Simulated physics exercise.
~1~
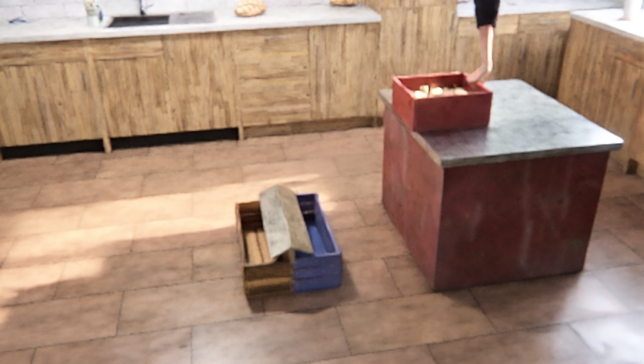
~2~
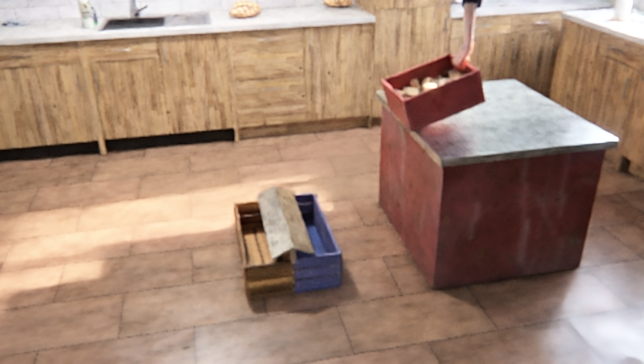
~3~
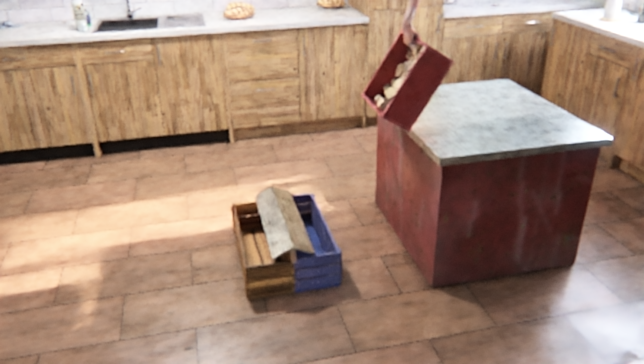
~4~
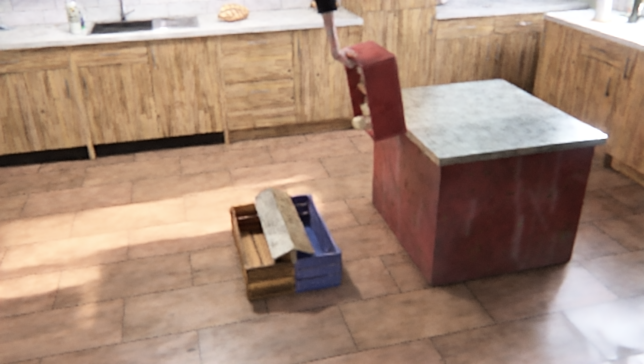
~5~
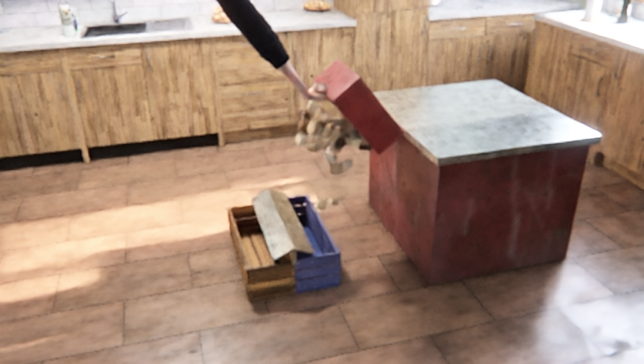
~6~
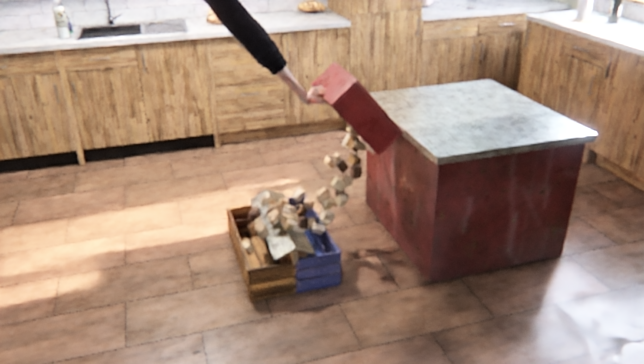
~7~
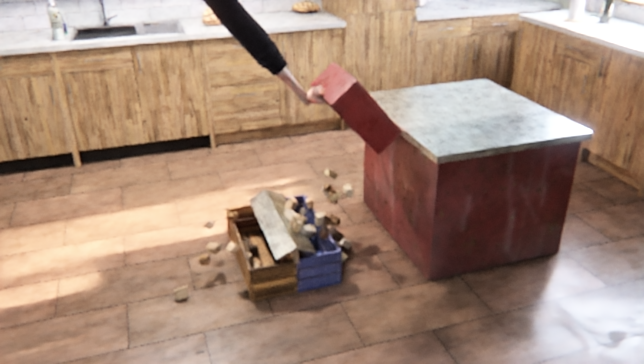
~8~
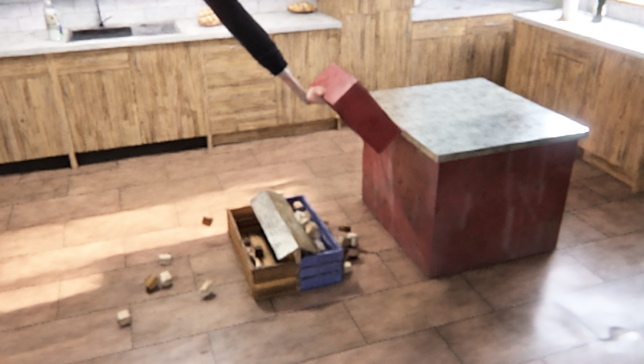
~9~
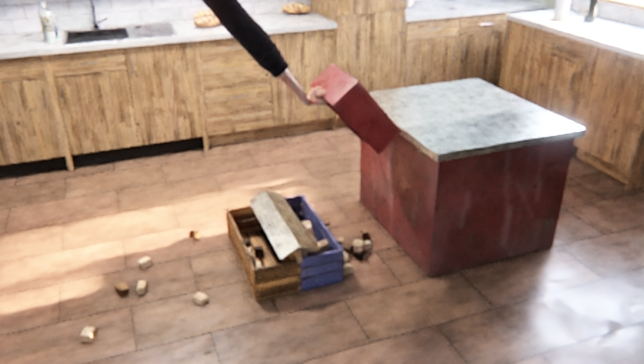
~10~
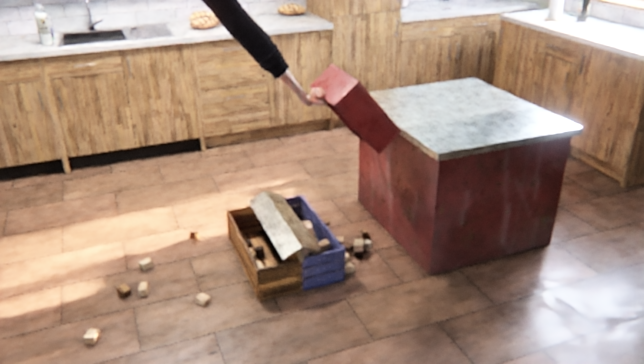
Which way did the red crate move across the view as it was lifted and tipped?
The red crate moved to the left, past the edge of the bench.
A hand tipped a red crate over the edge of a red bench, and small wooden blocks poured down onto a blue tote and wooden box with a roof-shaped splitter. Some stayed inside, while others ended up scattered on the floor around them.
